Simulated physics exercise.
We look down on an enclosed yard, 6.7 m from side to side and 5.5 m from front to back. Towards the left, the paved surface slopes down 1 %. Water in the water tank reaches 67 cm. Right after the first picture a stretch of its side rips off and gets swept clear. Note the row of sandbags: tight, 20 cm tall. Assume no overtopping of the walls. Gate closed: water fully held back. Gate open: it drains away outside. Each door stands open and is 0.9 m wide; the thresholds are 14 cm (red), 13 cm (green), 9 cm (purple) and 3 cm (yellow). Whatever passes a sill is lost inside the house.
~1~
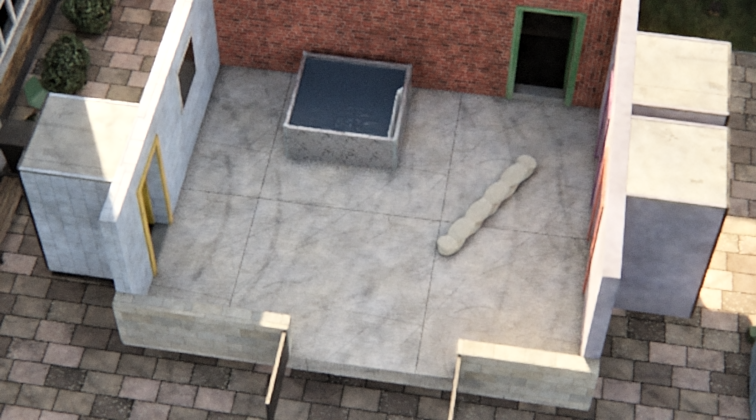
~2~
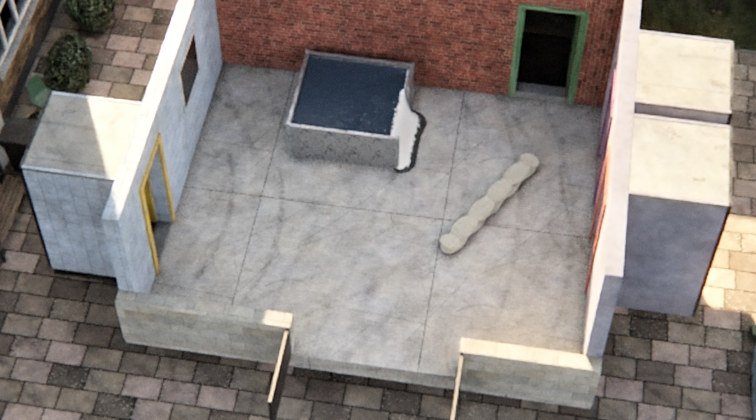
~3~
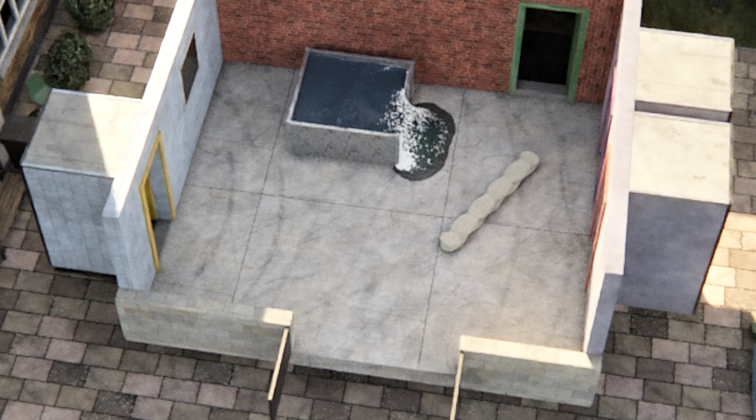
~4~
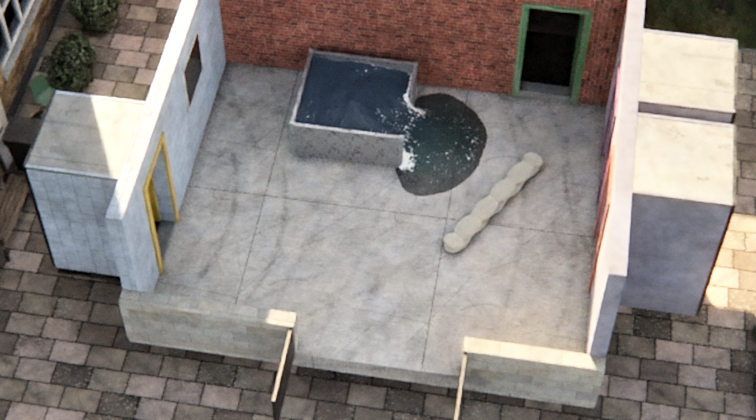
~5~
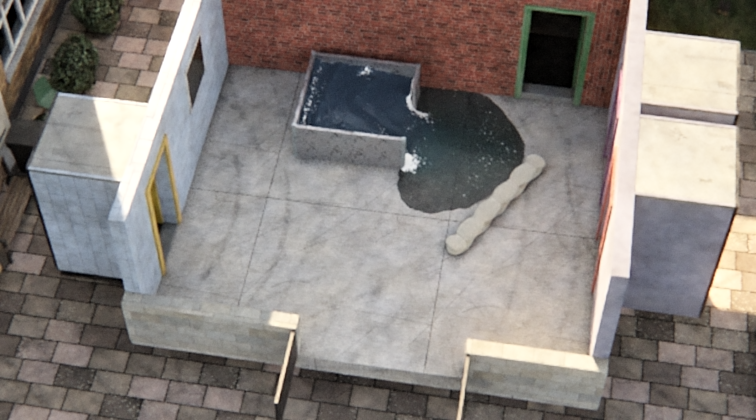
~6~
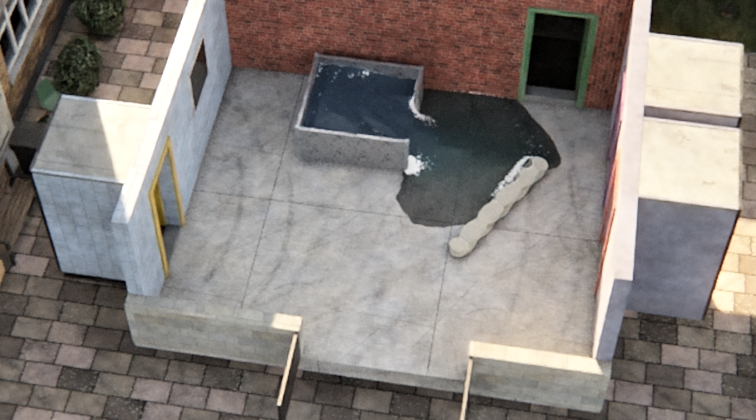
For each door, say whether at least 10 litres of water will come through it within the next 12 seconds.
Door by door: The red door lets through less than 10 litres; the green door lets through 10 litres or more; the purple door lets through 10 litres or more; the yellow door lets through 10 litres or more.
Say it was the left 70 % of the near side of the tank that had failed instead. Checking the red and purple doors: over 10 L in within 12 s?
Compared with the limit, red is lower and purple is lower.
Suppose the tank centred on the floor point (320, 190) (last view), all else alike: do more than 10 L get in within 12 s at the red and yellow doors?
So the red door keeps within it and the yellow door keeps within it.
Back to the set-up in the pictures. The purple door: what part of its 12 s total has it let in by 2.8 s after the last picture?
Some 75 per cent by then.
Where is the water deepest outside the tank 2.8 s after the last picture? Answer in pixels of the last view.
Look around (558, 108).
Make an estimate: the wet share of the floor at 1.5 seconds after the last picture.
35 %.
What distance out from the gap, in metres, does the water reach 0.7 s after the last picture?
It comes to some 3.6 metres.
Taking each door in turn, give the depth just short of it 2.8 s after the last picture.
Readings (cm): Red = 7; green = 22; purple = 12; yellow = 0.
Then, 0.7 s after the last picture water covers 25 % of the floor and is deepest (36 cm) near (504, 192); red door not reached, green door 10 cm at the sill, 0 L in, purple door 8 cm at the sill, 3 L in, yellow door not reached.
Then, 1.5 s after the last picture water covers 35 % of the floor and is deepest (37 cm) near (610, 122); red door not reached, green door 20 cm at the sill, 2 L in, purple door 15 cm at the sill, 9 L in, yellow door not reached.
Then, 2.8 s after the last picture water covers 50 % of the floor and is deepest (22 cm) near (558, 108); red door 7 cm at the sill, 0 L in, green door 22 cm at the sill, 56 L in, purple door 12 cm at the sill, 30 L in, yellow door not reached.
Then, 6.3 s after the last picture water covers 75 % of the floor and is deepest (11 cm) near (434, 93); red door 3 cm at the sill, 0 L in, green door 9 cm at the sill, 81 L in, purple door 7 cm at the sill, 38 L in, yellow door 5 cm at the sill, 1 L in.
Then, 11.3 s after the last picture water covers 90 % of the floor and is deepest (9 cm) near (152, 323); red door 2 cm at the sill, 0 L in, green door 3 cm at the sill, 81 L in, purple door 2 cm at the sill, 39 L in, yellow door 8 cm at the sill, 35 L in.
